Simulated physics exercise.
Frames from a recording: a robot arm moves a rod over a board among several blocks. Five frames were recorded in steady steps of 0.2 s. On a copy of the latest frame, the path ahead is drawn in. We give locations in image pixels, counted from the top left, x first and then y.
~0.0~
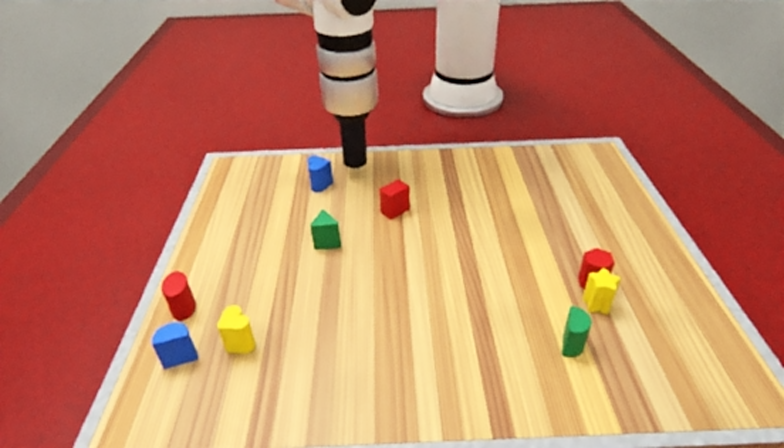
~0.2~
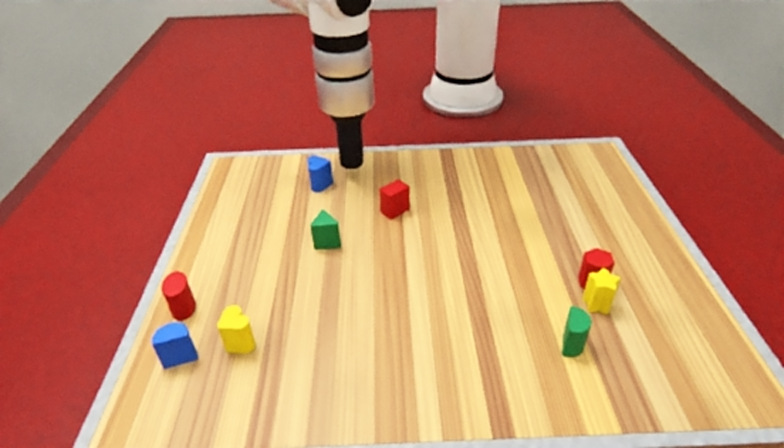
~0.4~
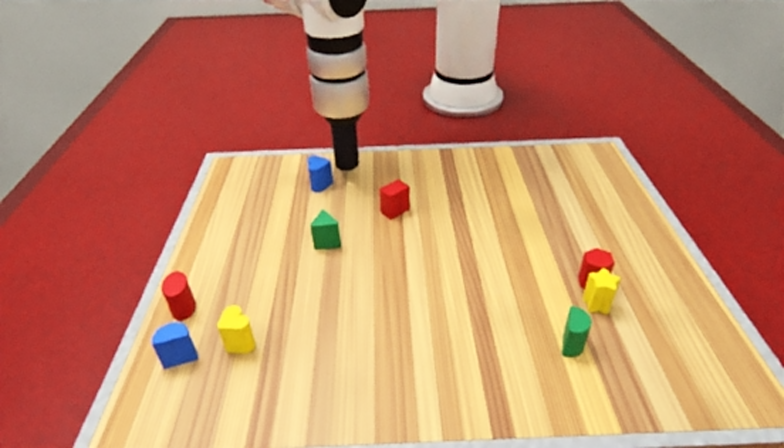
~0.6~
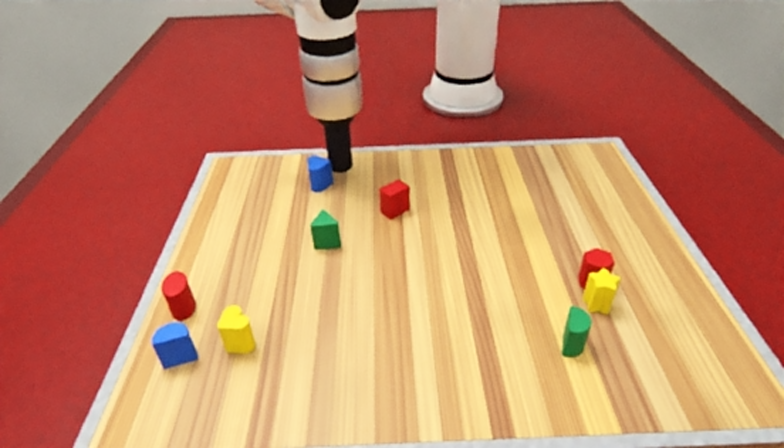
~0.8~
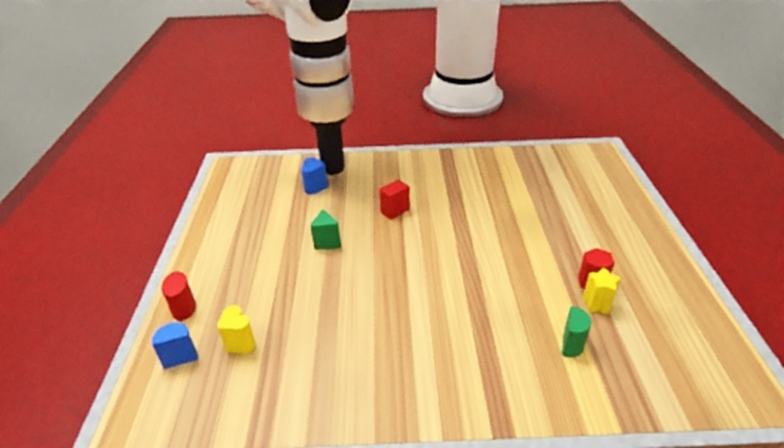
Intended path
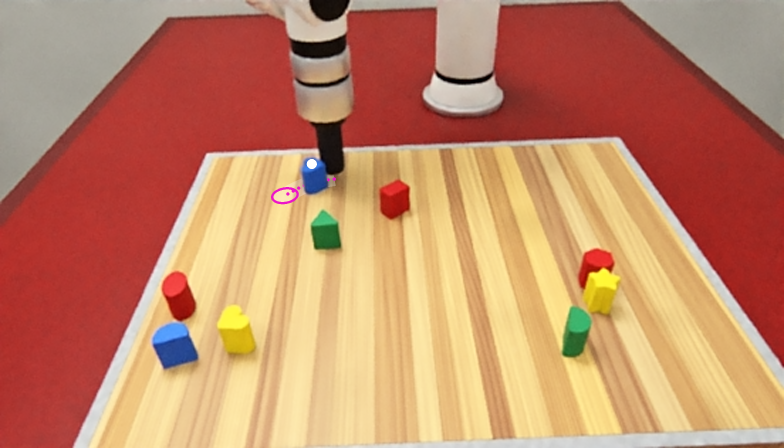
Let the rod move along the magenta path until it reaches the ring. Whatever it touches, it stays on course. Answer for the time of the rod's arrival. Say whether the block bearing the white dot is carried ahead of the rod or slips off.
Prediction: Still leading.
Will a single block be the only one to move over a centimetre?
Yes, I think so.
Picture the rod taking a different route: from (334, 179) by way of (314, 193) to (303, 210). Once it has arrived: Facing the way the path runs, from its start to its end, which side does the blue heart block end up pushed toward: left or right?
Shifted right.
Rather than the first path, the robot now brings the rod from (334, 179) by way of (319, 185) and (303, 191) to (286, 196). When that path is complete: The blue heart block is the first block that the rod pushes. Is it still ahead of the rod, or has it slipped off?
The rod still drives it.
The drawn path runs from (334, 179) through (316, 182) and (300, 188) to (285, 196); the dot is on the blue heart block.
On the path given first. Halfway along, rod at (306, 175); blue heart block at (287, 172), turned 20° anticlockwise.
At the end, rod at (283, 186); blue heart block at (263, 183), turned 15° anticlockwise.
